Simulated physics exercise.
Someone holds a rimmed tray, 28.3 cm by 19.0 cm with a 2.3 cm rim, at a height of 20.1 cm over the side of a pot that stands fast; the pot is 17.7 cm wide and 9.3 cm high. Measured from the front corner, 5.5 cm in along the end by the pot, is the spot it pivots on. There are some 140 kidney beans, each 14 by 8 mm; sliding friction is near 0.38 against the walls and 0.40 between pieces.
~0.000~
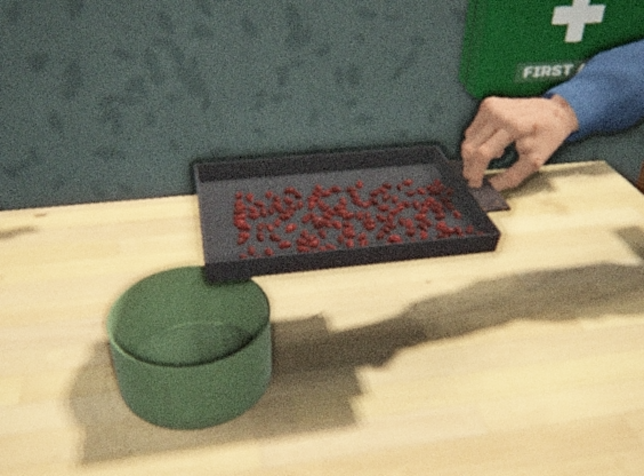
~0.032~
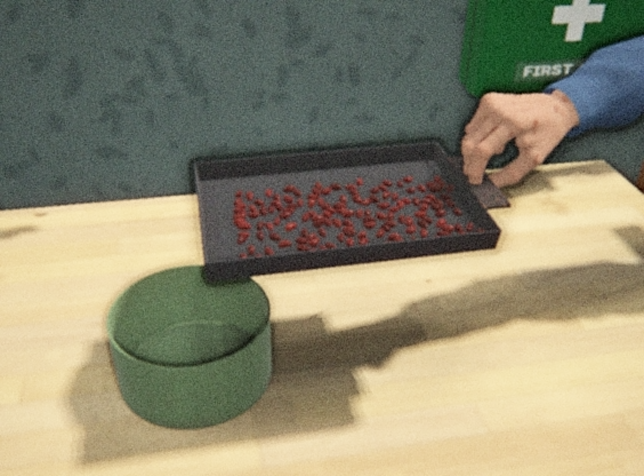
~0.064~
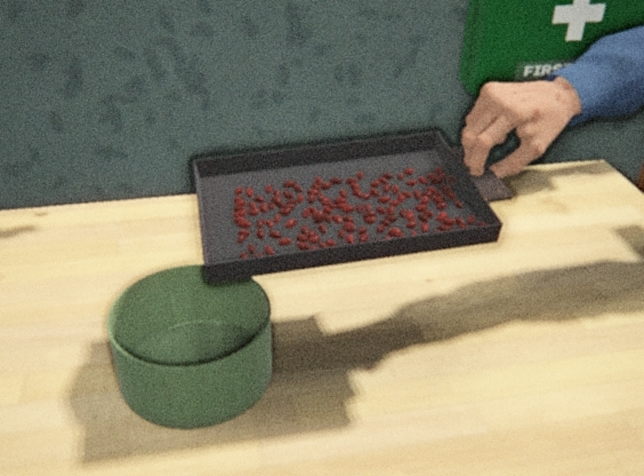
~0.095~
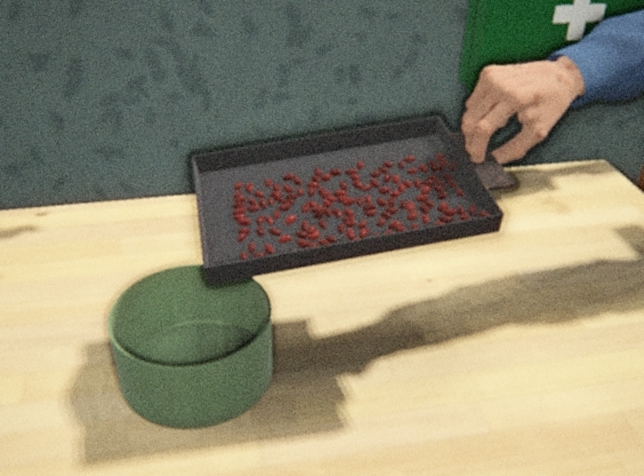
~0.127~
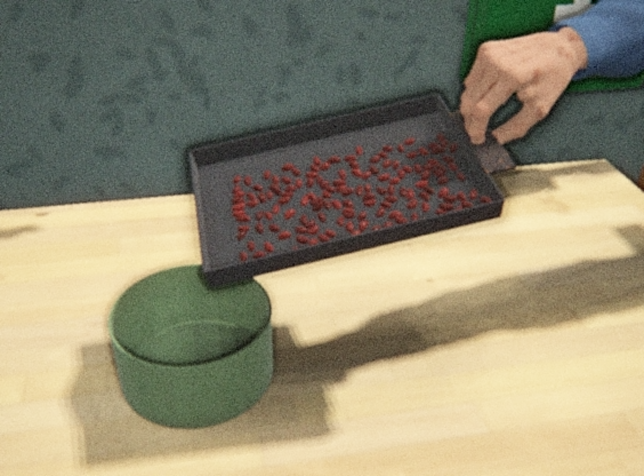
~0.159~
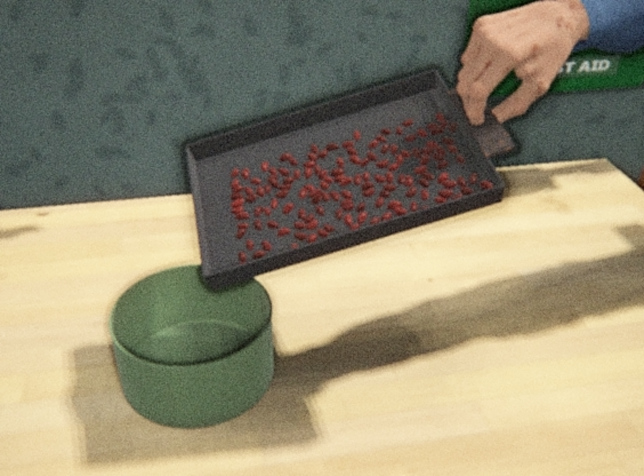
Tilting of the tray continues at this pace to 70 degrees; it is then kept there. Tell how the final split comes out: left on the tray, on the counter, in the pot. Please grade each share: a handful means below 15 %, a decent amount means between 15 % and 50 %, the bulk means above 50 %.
Tray: A decent amount, counter: The bulk, pot: A handful.
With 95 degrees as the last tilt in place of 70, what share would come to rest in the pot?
Then about 5 per cent.
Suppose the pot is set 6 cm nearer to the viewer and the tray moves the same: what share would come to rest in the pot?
I'd put it at around 50 per cent.
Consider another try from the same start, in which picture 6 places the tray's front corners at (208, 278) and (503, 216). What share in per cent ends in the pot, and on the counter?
That works out as pot 0 and counter 45.
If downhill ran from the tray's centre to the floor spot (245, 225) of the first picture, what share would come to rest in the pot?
Something like 25 per cent of the pieces.
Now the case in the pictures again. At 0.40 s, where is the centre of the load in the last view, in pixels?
(275, 199), roughly.
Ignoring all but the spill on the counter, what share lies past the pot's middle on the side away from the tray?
I reckon around 90 per cent.
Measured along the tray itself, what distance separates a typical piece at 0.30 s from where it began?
By then it sits near 1 cm from where it began.
After 0.30 s, tilt 46 degrees; the tray holds 100 %, the pot 0 %.
After 0.40 s, tilt 65 degrees; the tray holds 100 %, the pot 0 %.
Then, at 0.63 s, tilt 70 degrees; the tray holds 40 %, the pot 0 %.
At rest (2.2 s), tray 25 %, counter 75 %, pot 0 %.
